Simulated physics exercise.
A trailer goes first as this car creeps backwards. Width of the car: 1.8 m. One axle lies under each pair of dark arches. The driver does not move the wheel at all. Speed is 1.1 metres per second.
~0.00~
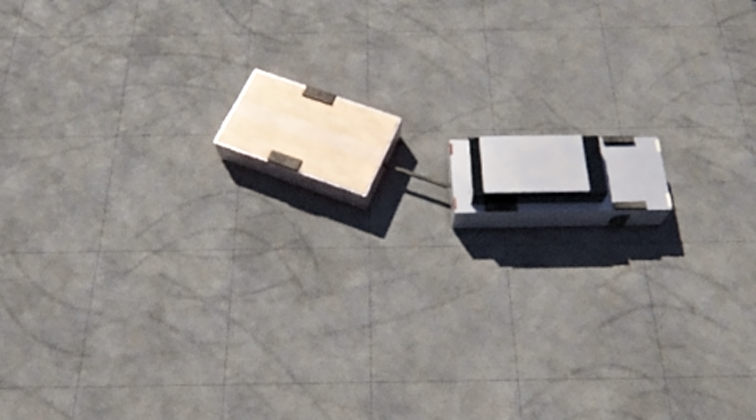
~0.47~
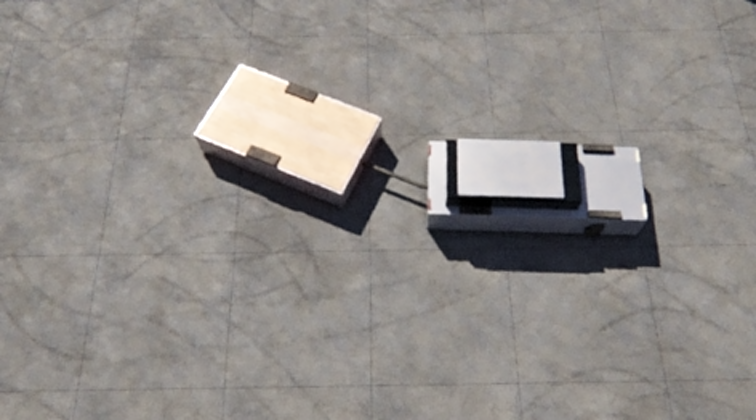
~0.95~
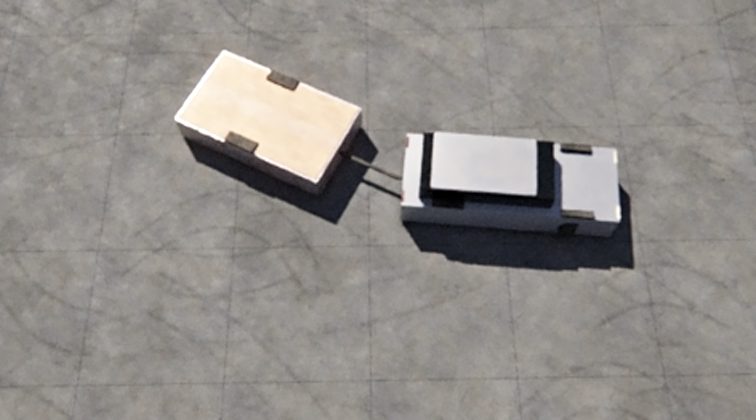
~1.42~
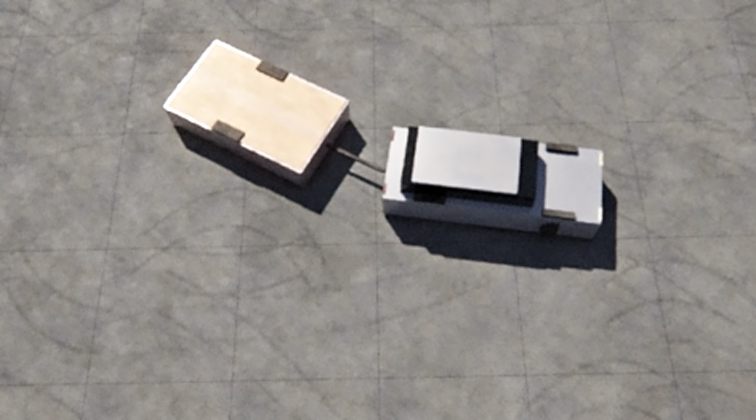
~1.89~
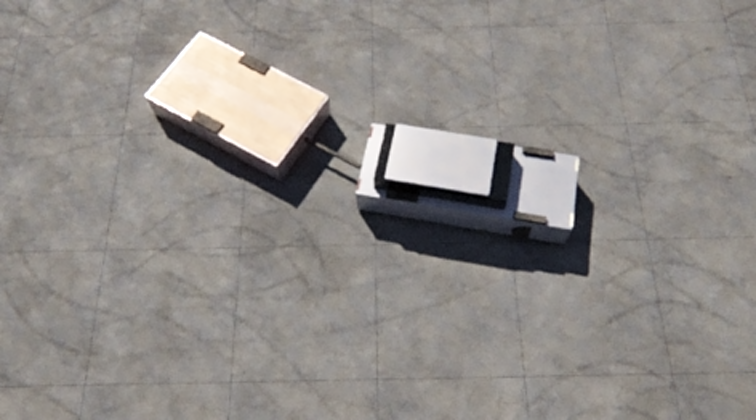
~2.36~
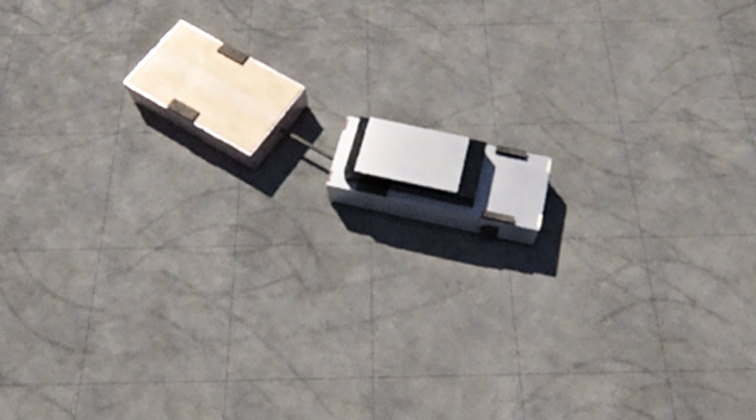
A white car with black trim slowly backed up to the left across gray pavement, pushing a cream-colored boxy trailer ahead of it, while the car's front gradually swung a little toward the bottom.
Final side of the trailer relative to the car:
Right.
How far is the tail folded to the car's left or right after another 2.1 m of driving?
10° left of the car.
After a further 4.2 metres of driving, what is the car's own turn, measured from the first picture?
Heading change: Around 40°.
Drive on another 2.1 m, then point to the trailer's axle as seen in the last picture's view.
Near (144, 40).
After 4.3 s, the tail is 12° to the car's left, the car has turned 27° and the trailer's axle is at (144, 40) of the last picture.
After 6.1 s, the tail is in line with the car, the car has turned 39° and the trailer's axle is out of the picture.
After 8.0 s, the tail is 22° to the car's right, the car has turned 51° and the trailer's axle is out of the picture.
After 10.0 s, the tail is 59° to the car's right, the car has turned 63° and the trailer's axle is out of the picture; it has jack-knifed.
